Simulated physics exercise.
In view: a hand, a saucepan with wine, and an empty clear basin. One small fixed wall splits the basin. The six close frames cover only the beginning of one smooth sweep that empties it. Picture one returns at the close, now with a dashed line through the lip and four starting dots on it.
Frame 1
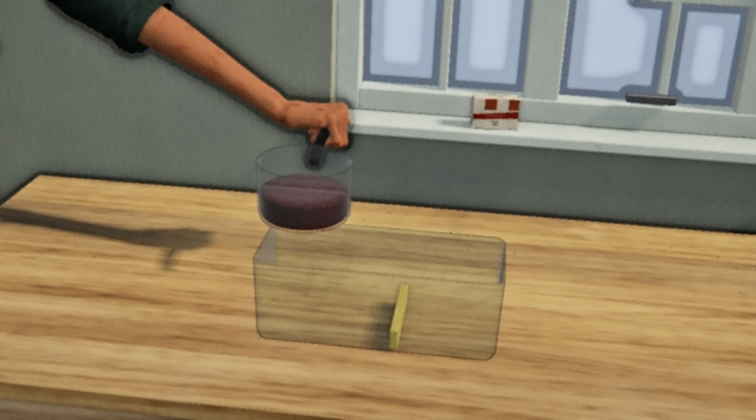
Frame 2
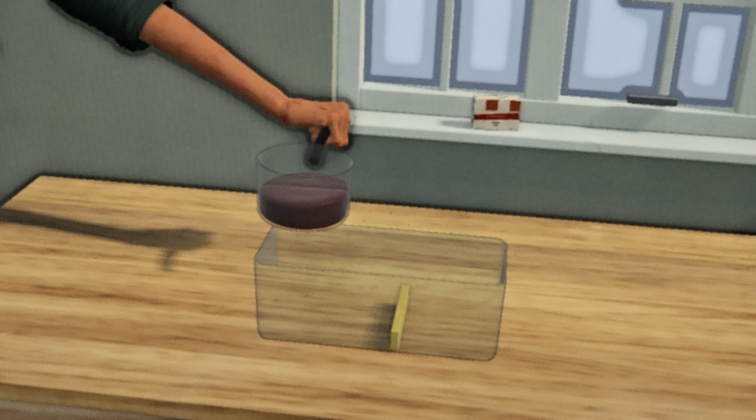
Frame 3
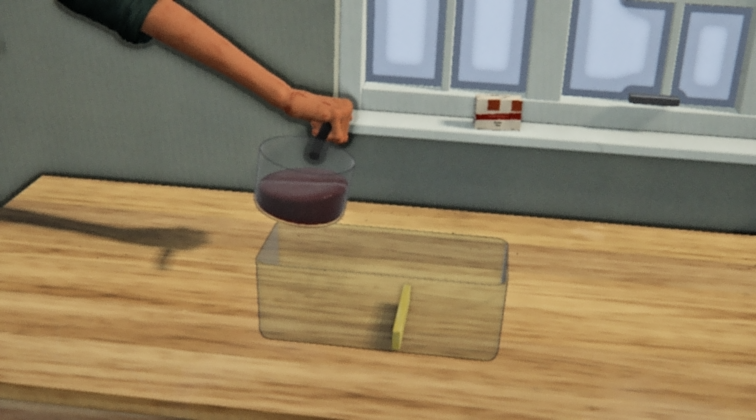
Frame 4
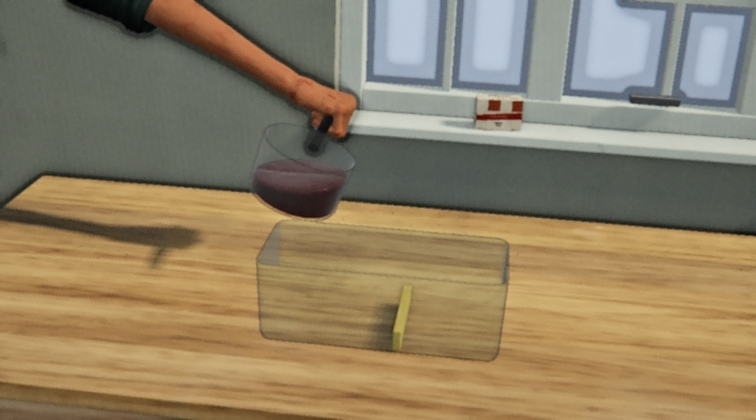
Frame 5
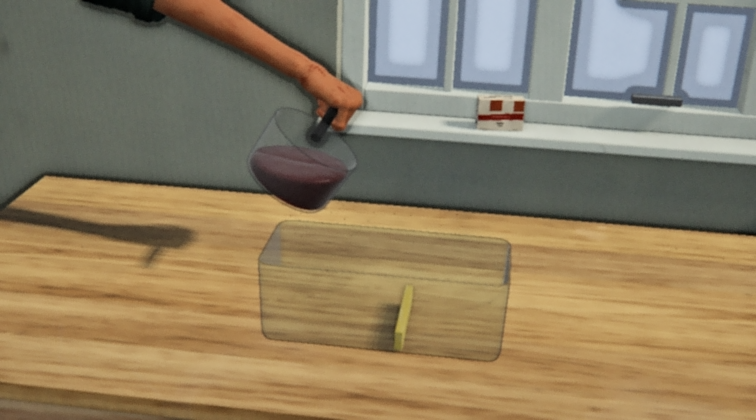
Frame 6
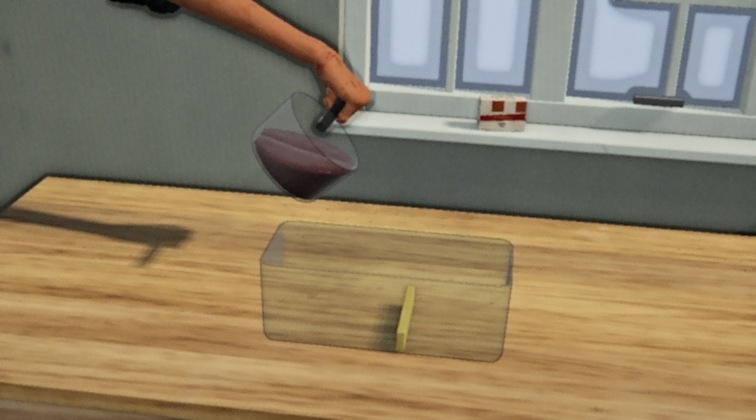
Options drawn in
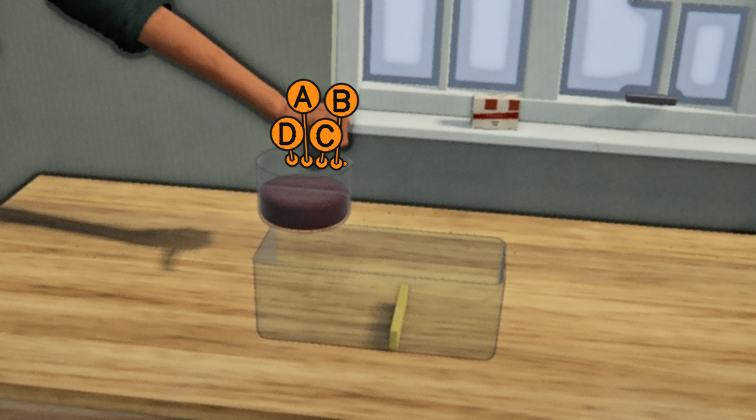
Clear pan of dark red wine tilting steadily rightward in a person's hand above a clear basin on a wooden surface.
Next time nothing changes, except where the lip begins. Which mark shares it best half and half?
Best: C.
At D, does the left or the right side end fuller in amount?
More ends on the left.
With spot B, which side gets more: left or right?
More ends on the right.
In orange, A at (306, 160); B at (336, 163); C at (321, 161); D at (292, 159).
With A, about 77 % ends left of the wall and 19 % right of it; 4 % is lost outside.
With B, about 28 % ends left of the wall and 70 % right of it.
With C, about 54 % ends left of the wall and 44 % right of it.
With D, about 83 % ends left of the wall and 11 % right of it; 5 % is lost outside.
